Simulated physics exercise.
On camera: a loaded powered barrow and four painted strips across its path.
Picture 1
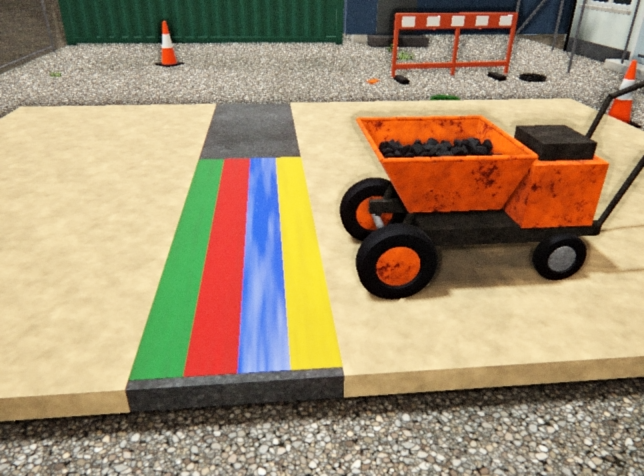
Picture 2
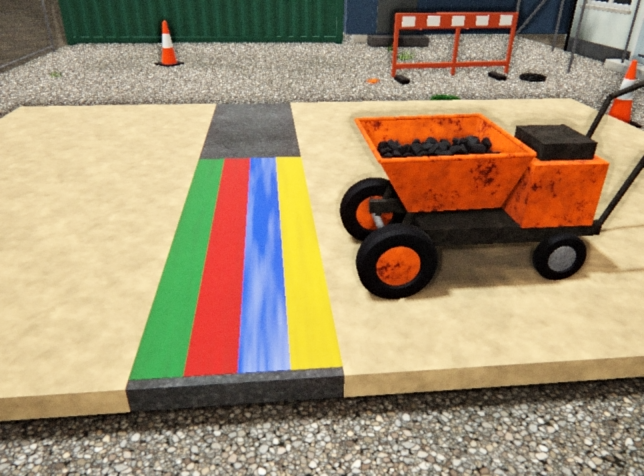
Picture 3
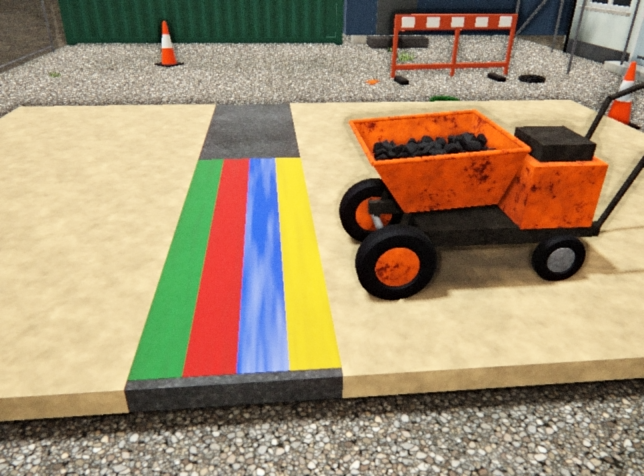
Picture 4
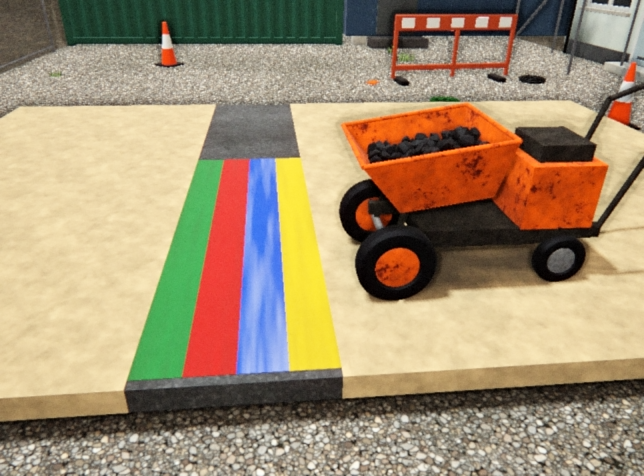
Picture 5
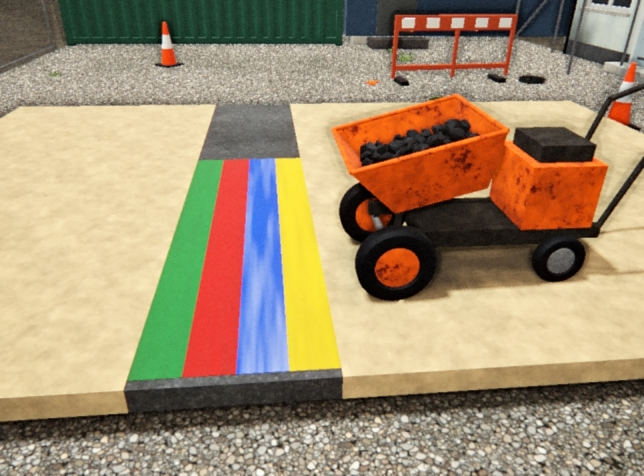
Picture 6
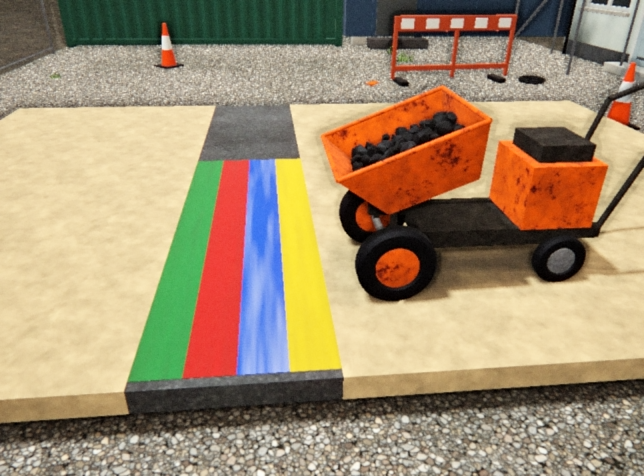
On a pale slab in a gravel yard, an orange powered barrow loaded with black lumps of coal stands to the right of four painted strips, green, red, blue and yellow. Its skip starts level, then tilts gradually leftward, the back rising and the front lip lowering, while the wheels stay still.
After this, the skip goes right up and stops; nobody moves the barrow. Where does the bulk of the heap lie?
The blue strip carries the most.
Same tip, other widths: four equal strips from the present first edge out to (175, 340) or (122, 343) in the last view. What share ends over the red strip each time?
About 30 and 30 per cent.
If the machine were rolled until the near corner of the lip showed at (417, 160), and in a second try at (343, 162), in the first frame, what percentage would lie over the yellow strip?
In turn 40 and 0 in a hundred.
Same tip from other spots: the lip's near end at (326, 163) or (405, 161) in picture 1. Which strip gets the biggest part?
The first try: Red. The second: The blue one.
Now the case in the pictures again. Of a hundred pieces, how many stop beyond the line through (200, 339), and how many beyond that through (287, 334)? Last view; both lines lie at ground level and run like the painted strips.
In turn 20 and 90 in a hundred.
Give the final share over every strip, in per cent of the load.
Yellow strip: 10 %, blue strip: 45 %, red strip: 30 %, green strip: 15 %.
Just after the last frame, skip tipped steeply; every one in the skip.
A moment on, skip tipped right over; the larger part in the skip; about a tenth over the blue strip; about a tenth over the red strip.
Further on, skip tipped right over; about a tenth in the skip; just a few over the yellow strip; roughly half over the blue strip; roughly a quarter over the red strip; about a tenth over the green strip; about a tenth off the paint.
When it is over, skip tipped right over; just a few in the skip; about a tenth over the yellow strip; roughly half over the blue strip; roughly a quarter over the red strip; about a tenth over the green strip; about a tenth off the paint.
